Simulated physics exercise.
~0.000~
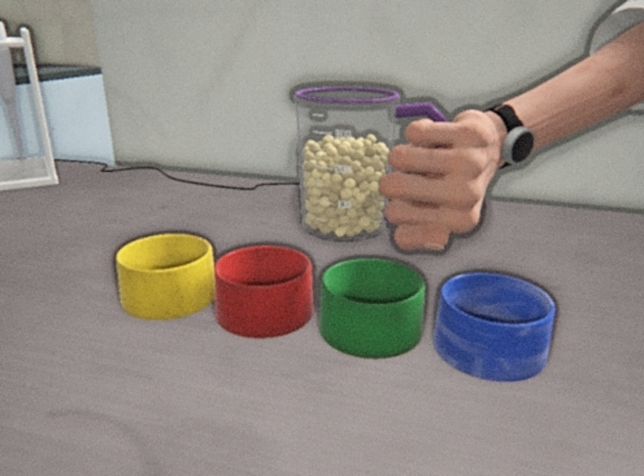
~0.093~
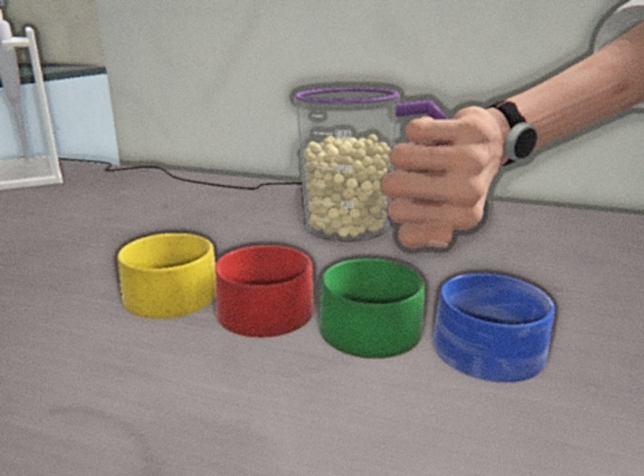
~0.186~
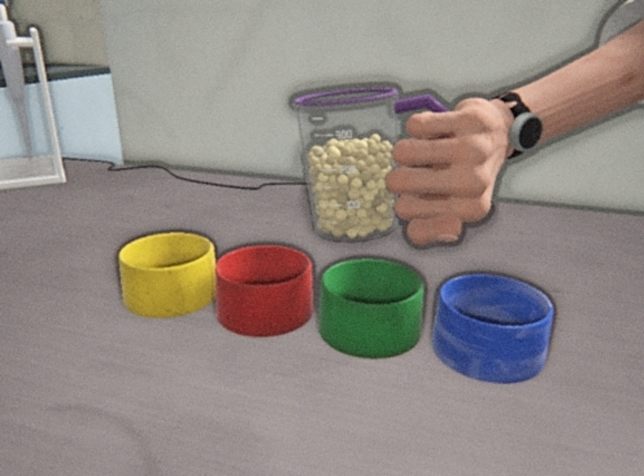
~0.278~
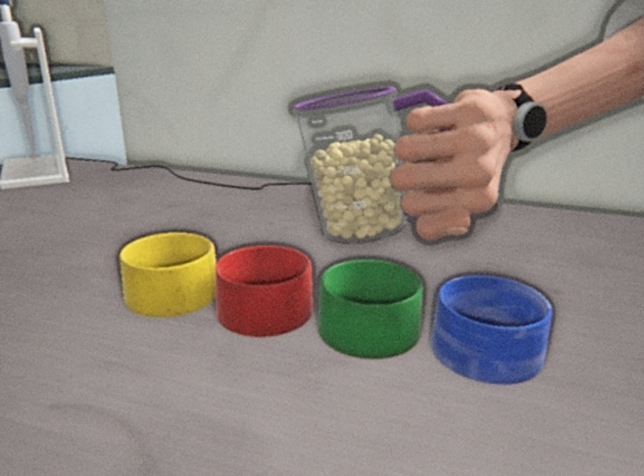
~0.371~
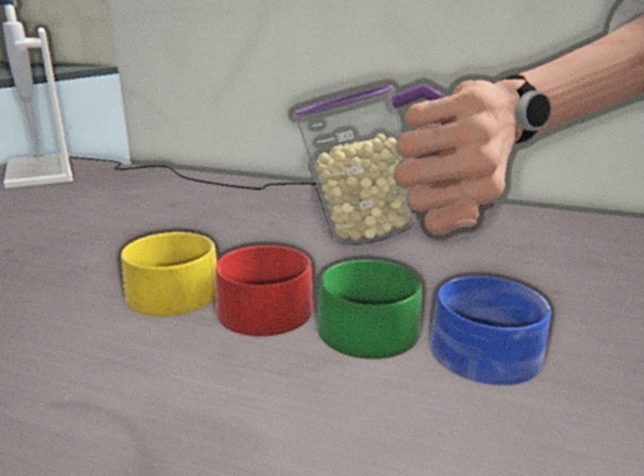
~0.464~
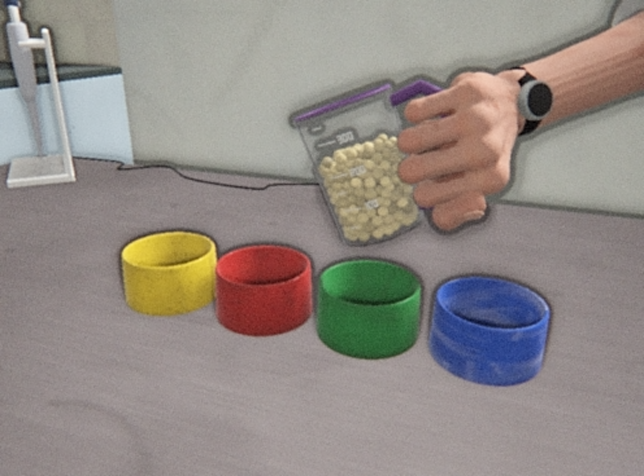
A hand wearing a dark-strapped watch reaches in from the right, gripping the purple handle of a clear cup partly filled with pale beans, above a grey tabletop seen from slightly above. Yellow, red, green and blue dishes stand empty in a row from left to right in front. The cup starts upright, then steadily leans left while shifting slightly rightward, as the view drifts very slightly.
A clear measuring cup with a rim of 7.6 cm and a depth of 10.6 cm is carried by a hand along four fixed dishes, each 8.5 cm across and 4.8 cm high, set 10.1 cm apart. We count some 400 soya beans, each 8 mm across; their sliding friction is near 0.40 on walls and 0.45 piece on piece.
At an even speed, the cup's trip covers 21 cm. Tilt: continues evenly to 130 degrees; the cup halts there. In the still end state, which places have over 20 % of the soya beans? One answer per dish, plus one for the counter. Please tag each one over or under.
Red dish - under; blue dish - under; green dish - over; yellow dish - under; counter - under.
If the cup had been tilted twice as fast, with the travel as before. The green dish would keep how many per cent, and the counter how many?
Green: 60, counter: 30.
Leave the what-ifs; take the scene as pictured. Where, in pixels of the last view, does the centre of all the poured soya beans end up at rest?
I'd say roughly (371, 301).
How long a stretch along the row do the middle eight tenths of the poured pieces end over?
It spans roughly 5 centimetres along the row.
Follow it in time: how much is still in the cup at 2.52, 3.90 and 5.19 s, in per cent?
Roughly 5, then 0, then 0.
Then, at 2.52 s, tilt 129 degrees; cup holds 5 %, green 95 %.
After 3.90 s, tilt 130 degrees; cup holds 0 %, green 95 %.
After 5.19 s, tilt 130 degrees; cup holds 0 %, green 95 %.
By 5.5 s all is still; red 0 %, blue 0 %, green 95 %, yellow 0 %, counter 5 %.
